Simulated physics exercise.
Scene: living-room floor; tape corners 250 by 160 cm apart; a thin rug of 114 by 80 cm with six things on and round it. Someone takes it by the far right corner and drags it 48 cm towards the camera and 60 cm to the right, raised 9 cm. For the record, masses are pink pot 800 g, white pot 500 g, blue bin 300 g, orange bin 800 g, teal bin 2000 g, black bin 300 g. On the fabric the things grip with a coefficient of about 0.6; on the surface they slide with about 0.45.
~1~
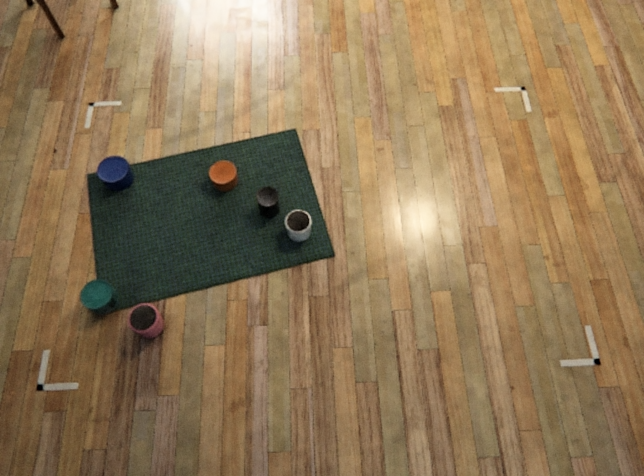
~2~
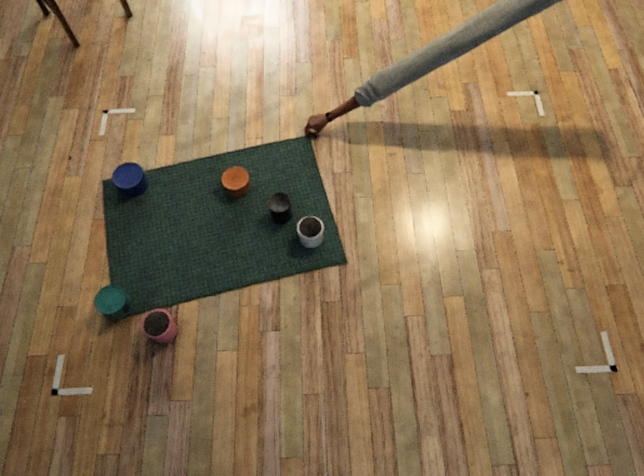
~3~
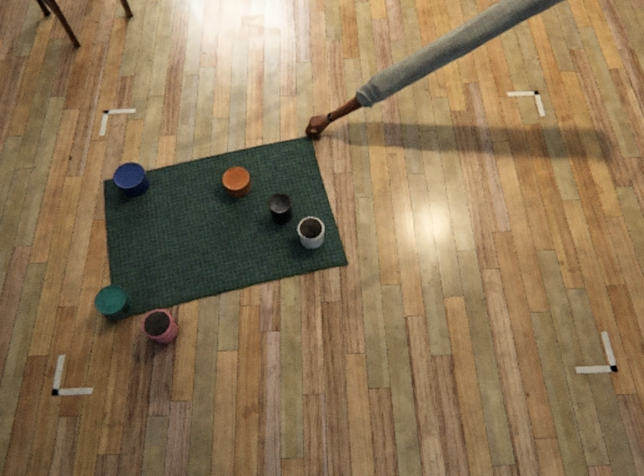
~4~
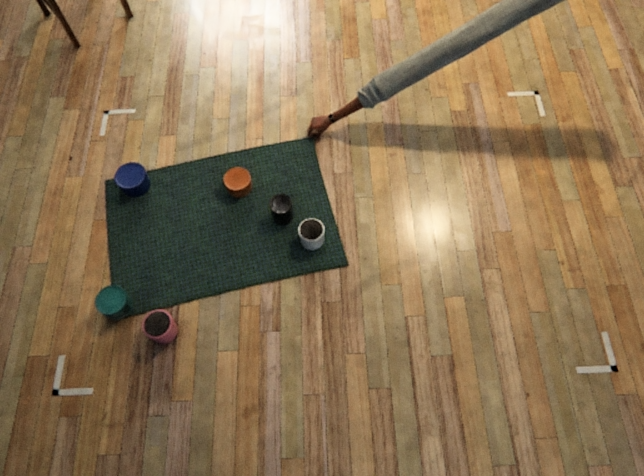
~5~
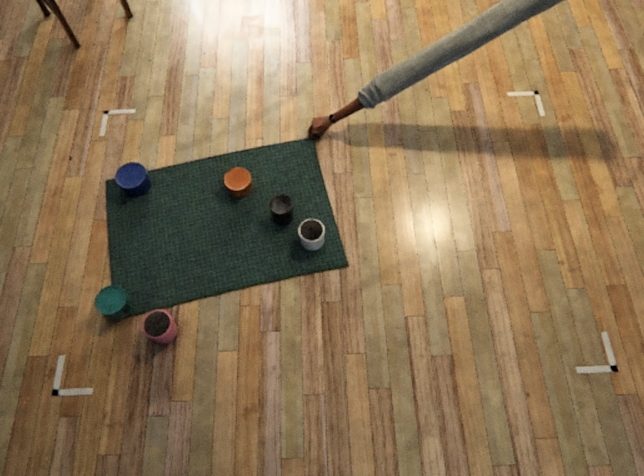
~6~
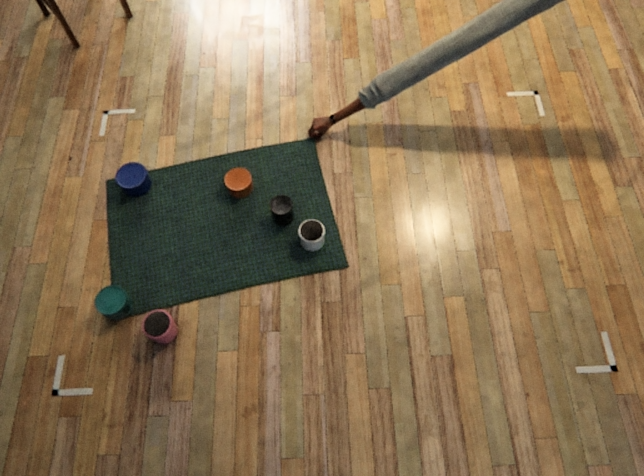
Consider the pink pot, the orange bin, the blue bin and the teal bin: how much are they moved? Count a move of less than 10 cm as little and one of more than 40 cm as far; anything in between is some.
In order: The pink pot moves little; the orange bin moves far; the blue bin moves far; the teal bin moves some.
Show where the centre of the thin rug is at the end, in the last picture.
It sits near (295, 238) in pixels.
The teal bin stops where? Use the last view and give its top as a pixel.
Last view, top position: About (162, 263).
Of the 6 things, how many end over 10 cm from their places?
The answer is 5 of them.
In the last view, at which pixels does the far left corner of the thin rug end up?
It settles at roughly (231, 155).
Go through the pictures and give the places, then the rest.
In the first frame, pink pot (143, 317); orange bin (223, 172); blue bin (113, 169); teal bin (96, 294); thin rug corners (87, 174) (296, 128) (335, 256).
In the second frame, thin rug corners (102, 180) (348, 263); grip (309, 135).
In the third frame, thin rug corners (104, 180) (348, 264); grip (311, 136).
In the fourth frame, thin rug corners (105, 180) (349, 265); grip (312, 136).
In the fifth frame, thin rug corners (106, 180) (349, 266); grip (313, 137).
In the sixth frame, pink pot (157, 324); orange bin (238, 179); blue bin (131, 175); teal bin (111, 300); thin rug corners (106, 180) (349, 267); grip (313, 137).
Next, middle of the thin rug at (234, 223); blue bin 17 cm off its start, orange bin 15 cm off its start, teal bin 3 cm off its start.
Then, middle of the thin rug at (254, 230); blue bin 33 cm off its start, orange bin 32 cm off its start, teal bin 9 cm off its start.
After that, middle of the thin rug at (275, 235); blue bin 52 cm off its start at (227, 170), orange bin 49 cm off its start at (320, 216), teal bin 18 cm off its start at (141, 273).
Later, middle of the thin rug at (295, 238); blue bin 65 cm off its start, orange bin 64 cm off its start, teal bin 28 cm off its start.
At the end, middle of the thin rug at (295, 238); orange bin 65 cm off its start at (350, 227), blue bin 65 cm off its start at (252, 166), teal bin 28 cm off its start at (162, 263), pink pot 0 cm off its start at (157, 324).
